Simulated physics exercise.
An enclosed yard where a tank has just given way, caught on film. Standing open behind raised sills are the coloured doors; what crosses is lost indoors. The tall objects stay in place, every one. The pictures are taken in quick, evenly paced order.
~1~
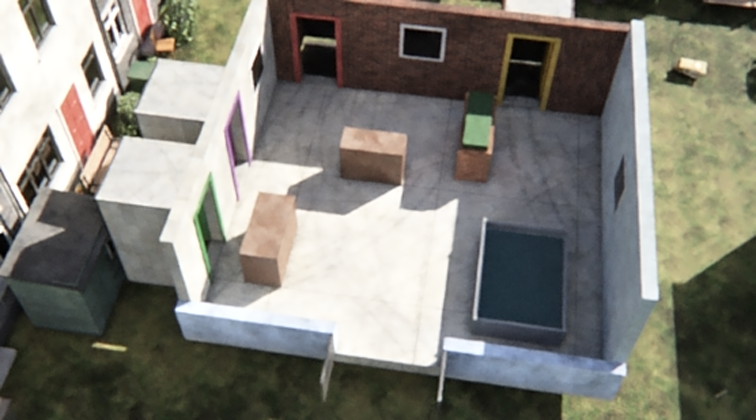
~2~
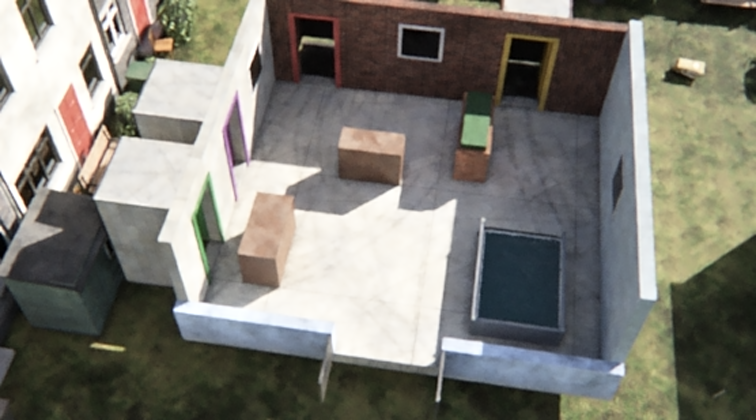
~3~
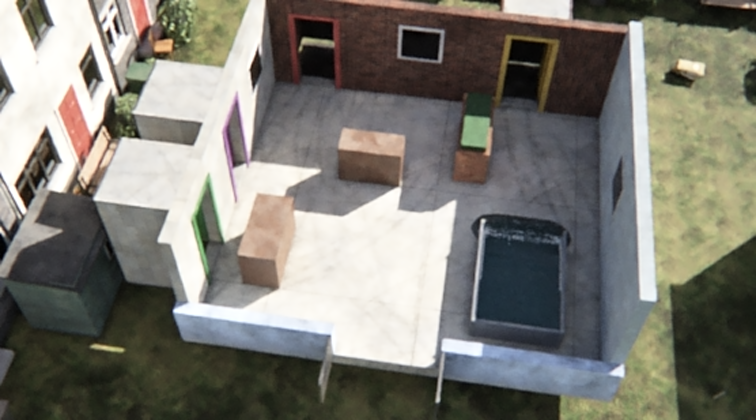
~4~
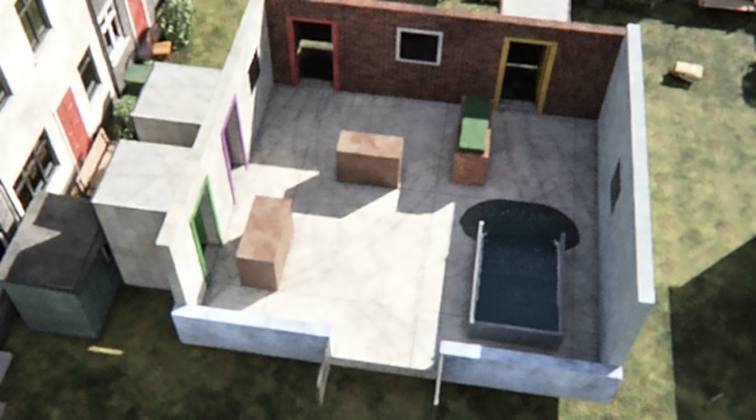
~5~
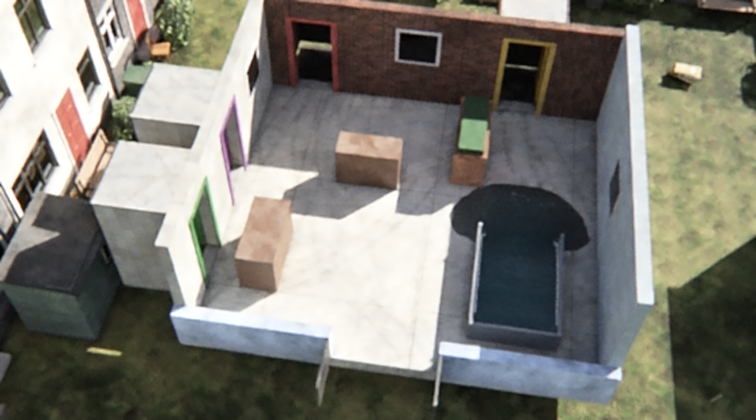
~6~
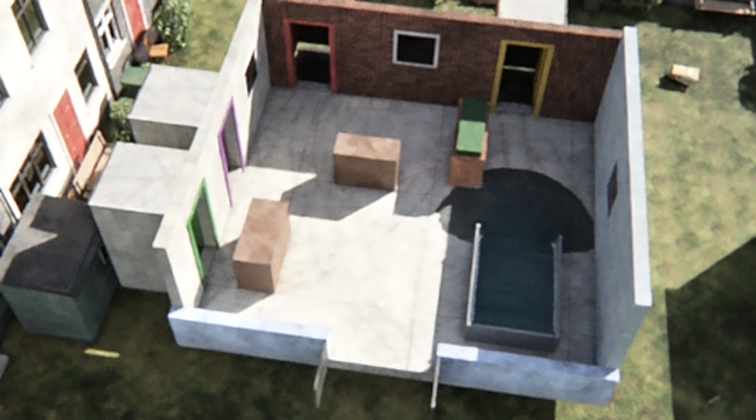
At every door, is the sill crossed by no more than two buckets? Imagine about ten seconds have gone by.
I expect the red door to let through an acceptable amount. I expect the yellow door to let through too much. I expect the green door to let through an acceptable amount. I expect the purple door to let through an acceptable amount.
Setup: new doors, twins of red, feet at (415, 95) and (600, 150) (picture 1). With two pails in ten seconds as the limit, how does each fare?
Taking them in order, one undershoots and the other overshoots.
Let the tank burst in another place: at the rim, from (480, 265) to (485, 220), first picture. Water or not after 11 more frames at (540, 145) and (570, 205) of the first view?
Unwetted, then unwetted.
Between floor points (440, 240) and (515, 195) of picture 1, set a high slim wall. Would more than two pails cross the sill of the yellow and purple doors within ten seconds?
In short: Yellow door is under; purple door is under.
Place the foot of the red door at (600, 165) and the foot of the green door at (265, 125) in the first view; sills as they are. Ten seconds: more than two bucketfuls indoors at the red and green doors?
Door by door: Red is swamped, green is spared.
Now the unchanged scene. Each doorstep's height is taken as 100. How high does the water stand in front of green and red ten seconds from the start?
Close to 20 per cent for the first one and close to 100 per cent for the second.
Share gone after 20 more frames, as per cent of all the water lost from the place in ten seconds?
Near 70 in a hundred, I reckon.
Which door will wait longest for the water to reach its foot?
Looks like the green-painted one.
A moment on, water covers 20 % of the floor; the red door not reached, the yellow door wet at the sill, nothing in, the green door not reached, the purple door not reached.
Next, water covers 25 % of the floor; the red door not reached, the yellow door under two buckets in, the green door not reached, the purple door not reached.
Then, water covers 35 % of the floor; the red door not reached, the yellow door far over two buckets in, the green door not reached, the purple door not reached.
Later, water covers 45 % of the floor; the red door wet at the sill, nothing in, the yellow door far over two buckets in, the green door not reached, the purple door not reached.
In the end, water covers 80 % of the floor; the red door under two buckets in, the yellow door far over two buckets in, the green door wet at the sill, nothing in, the purple door wet at the sill, nothing in.
